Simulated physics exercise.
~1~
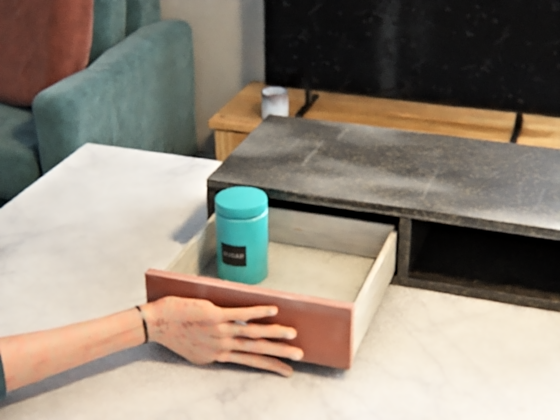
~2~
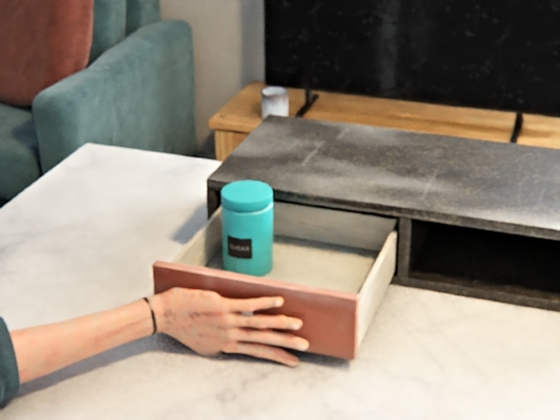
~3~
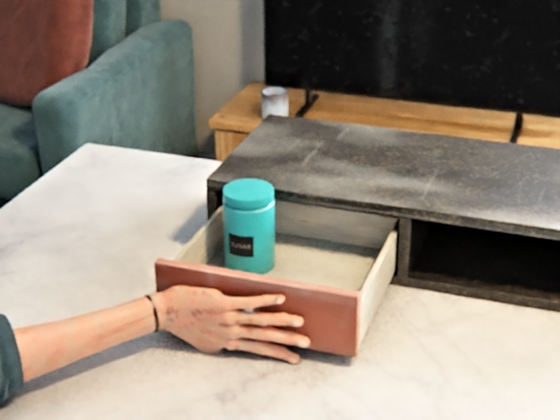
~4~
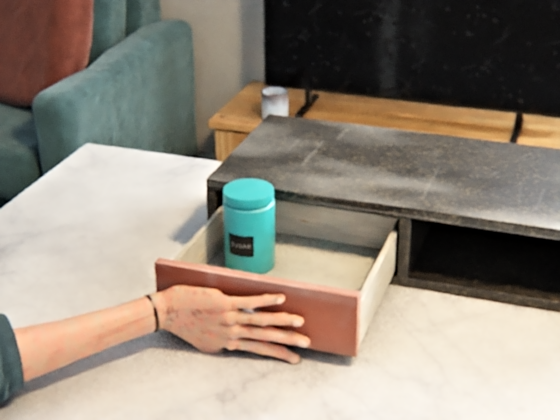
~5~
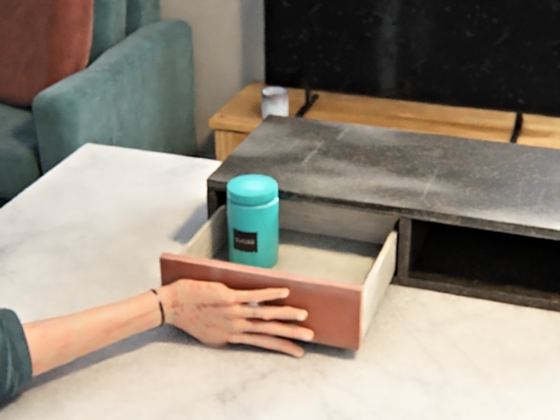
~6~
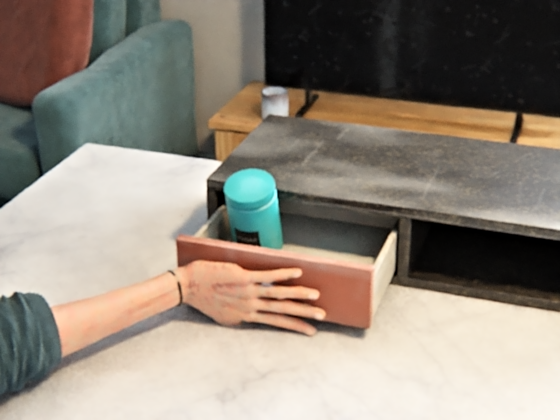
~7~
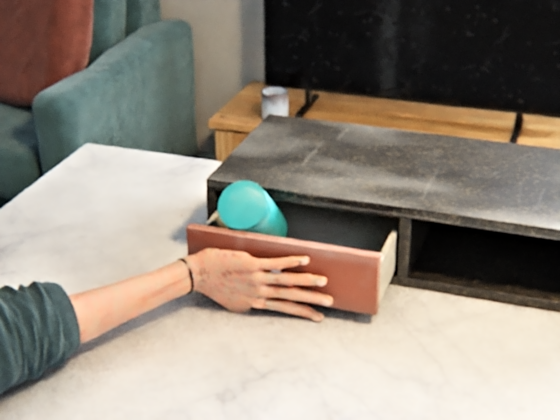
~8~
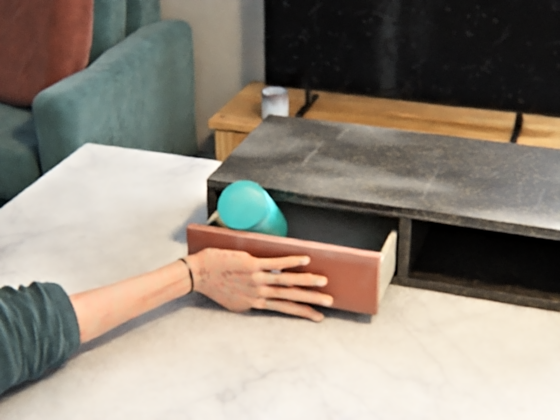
Hand pushing a drawer into a dark chest until the upright turquoise jar inside tips over and the drawer jams partly open.
